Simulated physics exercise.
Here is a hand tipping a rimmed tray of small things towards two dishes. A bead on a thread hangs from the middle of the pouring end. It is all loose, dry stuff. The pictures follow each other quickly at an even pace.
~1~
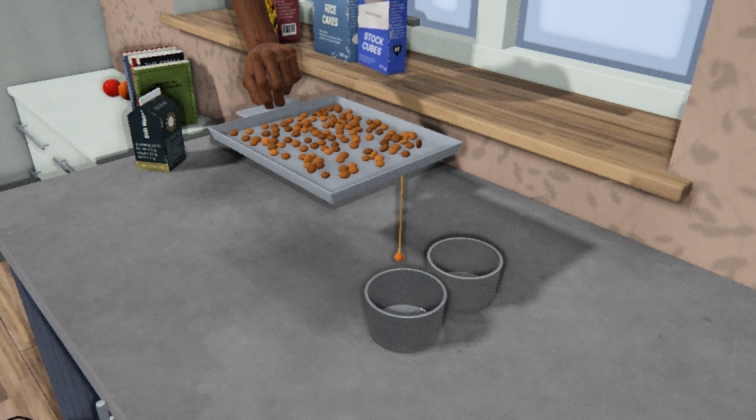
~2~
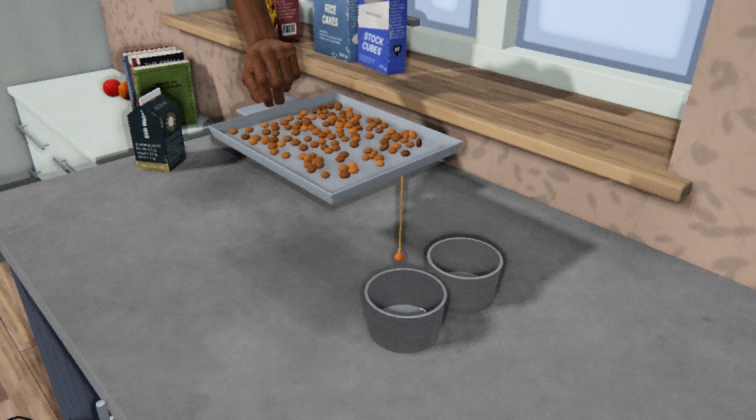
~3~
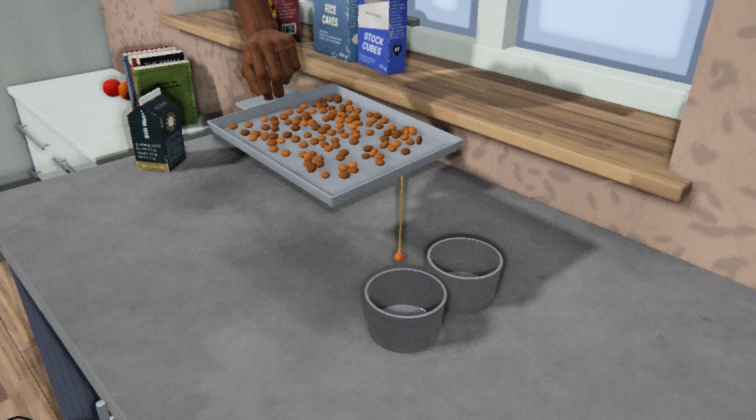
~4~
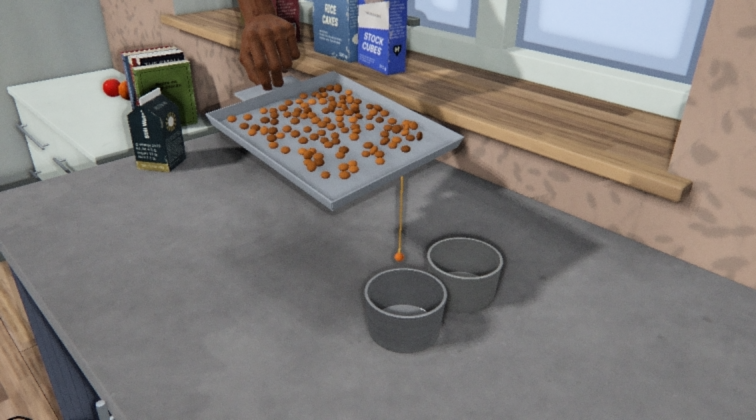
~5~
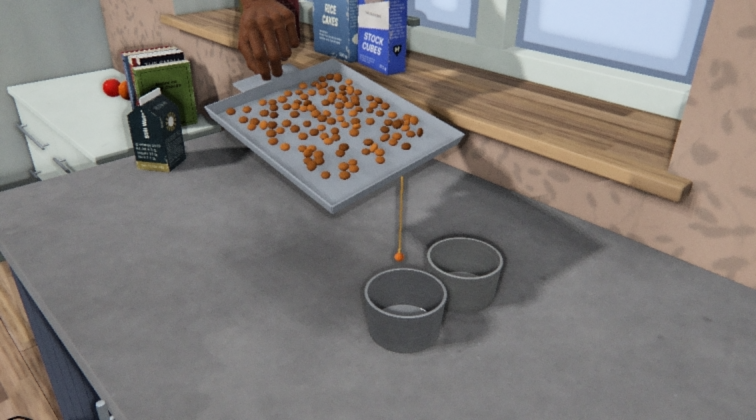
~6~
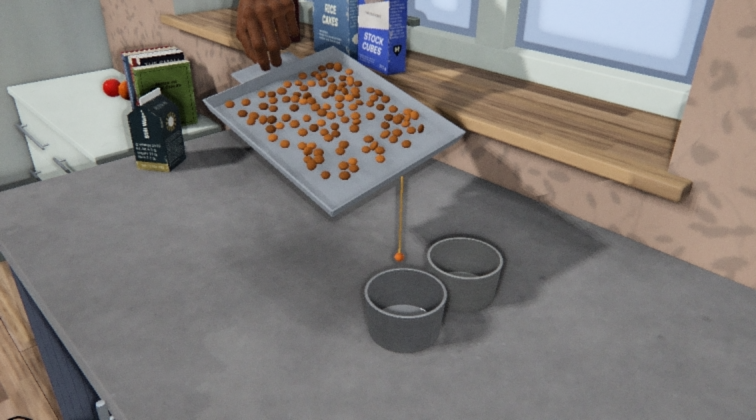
At first, a hand holds a grey rimmed tray of brown kibble nearly level above a counter, near two empty-looking grey dishes, with an orange bead hanging on a thread. The hand then gradually raises the far end, tilting the tray, its left front corner lowest, while the kibble stays spread across it.
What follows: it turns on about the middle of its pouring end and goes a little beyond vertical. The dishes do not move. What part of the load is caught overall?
In the dishes lies only the smaller part of it.
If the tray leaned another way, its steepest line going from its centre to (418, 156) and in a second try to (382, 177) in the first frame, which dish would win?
One: Right. Two: The dish on the left.
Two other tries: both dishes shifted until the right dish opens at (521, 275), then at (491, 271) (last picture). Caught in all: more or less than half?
At the first place less than half, at the second the smaller part.
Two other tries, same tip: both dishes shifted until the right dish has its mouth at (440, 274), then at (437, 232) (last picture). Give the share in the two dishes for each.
About 40 and 0 per cent.
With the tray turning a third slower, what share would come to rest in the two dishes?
Near 10 %.
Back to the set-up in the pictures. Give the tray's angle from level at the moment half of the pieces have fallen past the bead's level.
At some 80 degrees.
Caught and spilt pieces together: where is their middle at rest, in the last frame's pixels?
Roughly at (335, 346).
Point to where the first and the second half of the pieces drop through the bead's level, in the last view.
Around (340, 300) and then (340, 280).
Shortly afterwards, tray tipped steeply; the bulk on the tray; a little in the air.
Next, tray tipped right over; a little on the tray; a little in the left dish; the bulk outside both; a little in the air.
Some moments later, tray tipped past a quarter turn; a little in the left dish; all but a few outside both.
In the end, tray tipped past a quarter turn; a little in the left dish; none at all in the right dish; all but a few outside both.
